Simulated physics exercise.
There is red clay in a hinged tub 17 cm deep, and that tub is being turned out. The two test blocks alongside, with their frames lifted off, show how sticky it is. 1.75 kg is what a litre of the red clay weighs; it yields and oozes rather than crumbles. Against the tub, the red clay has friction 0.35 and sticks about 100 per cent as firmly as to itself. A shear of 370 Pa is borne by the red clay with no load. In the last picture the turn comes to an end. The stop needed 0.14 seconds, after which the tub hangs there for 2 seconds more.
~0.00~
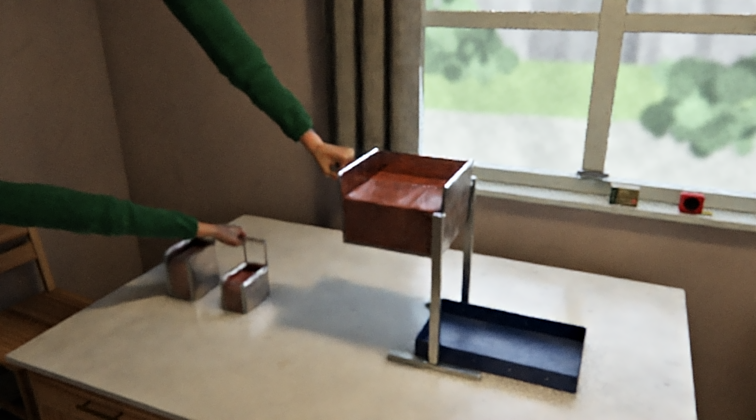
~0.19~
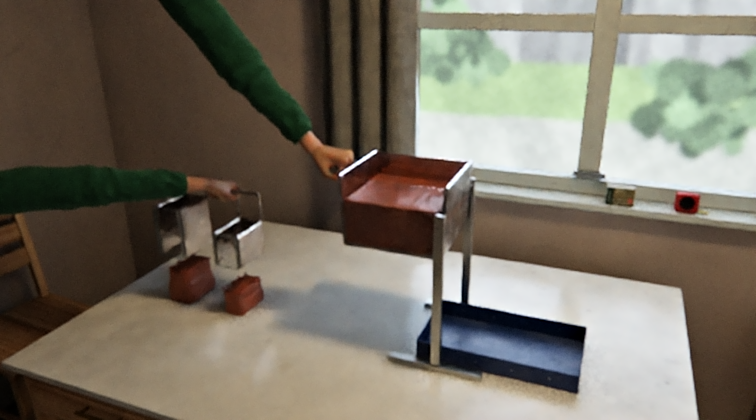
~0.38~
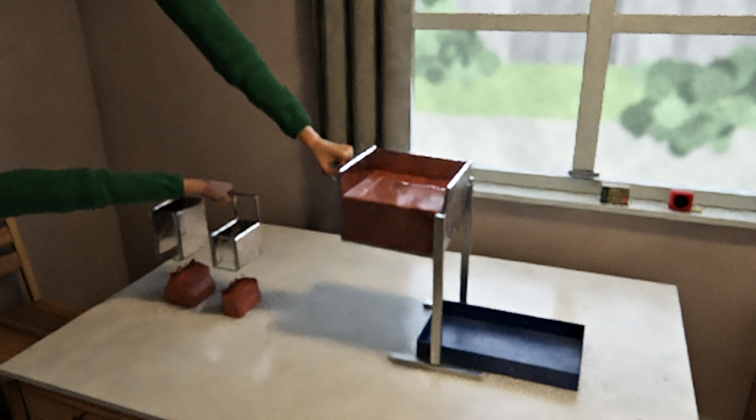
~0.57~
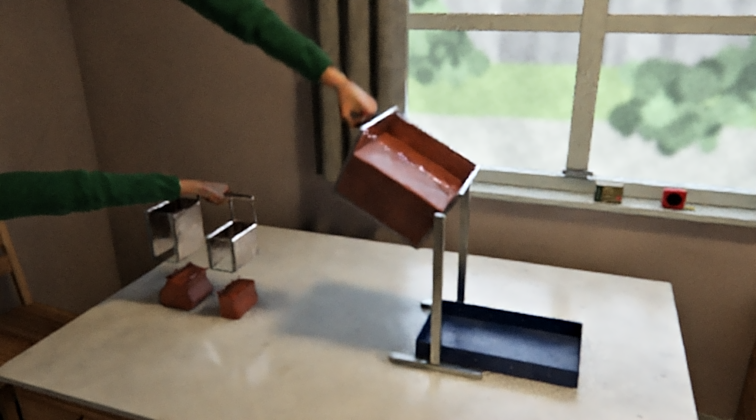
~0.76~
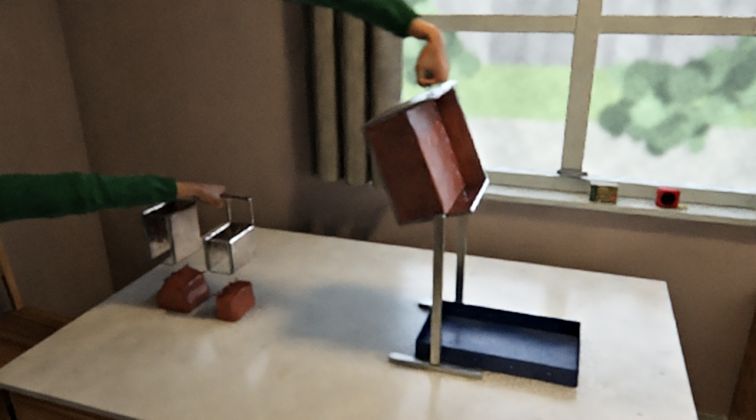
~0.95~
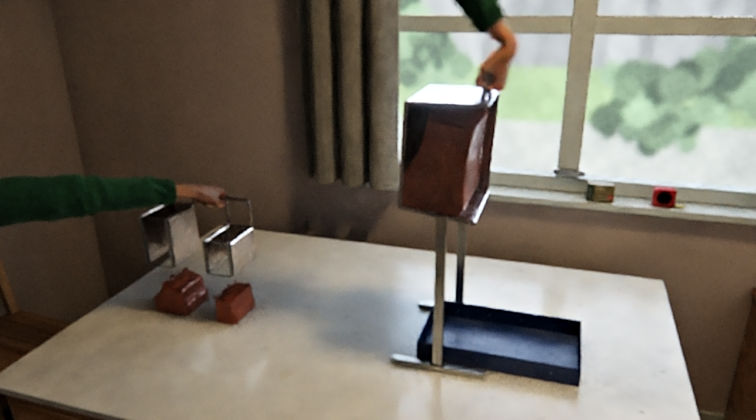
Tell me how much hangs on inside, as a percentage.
Near 39 %.
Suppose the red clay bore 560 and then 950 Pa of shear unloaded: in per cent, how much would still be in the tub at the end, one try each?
About 45 % first, about 100 % second.
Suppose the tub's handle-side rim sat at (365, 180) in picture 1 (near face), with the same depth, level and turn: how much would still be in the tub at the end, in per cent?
Then about 50 %.
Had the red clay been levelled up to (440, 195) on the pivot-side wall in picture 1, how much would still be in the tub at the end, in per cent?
In that case, around 30 percent.
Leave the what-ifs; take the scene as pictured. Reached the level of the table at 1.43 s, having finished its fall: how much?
Near 50 per cent has got down by that time.
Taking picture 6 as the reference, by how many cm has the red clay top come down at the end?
Roughly 14 cm.
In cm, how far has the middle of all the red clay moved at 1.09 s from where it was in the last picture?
Roughly 8 centimetres.
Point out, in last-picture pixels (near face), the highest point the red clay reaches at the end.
The highest point is near (428, 178) in the last picture.
After 1.09 s, the tub is at 93 degrees and holds 67 %.
After 1.26 s, the tub is at 93 degrees and holds 44 %.
After 1.43 s, the tub is at 93 degrees and holds 40 %.
After 1.60 s, the tub is at 93 degrees and holds 39 %.
After 2.95 s, the tub is at 93 degrees and holds 39 %.
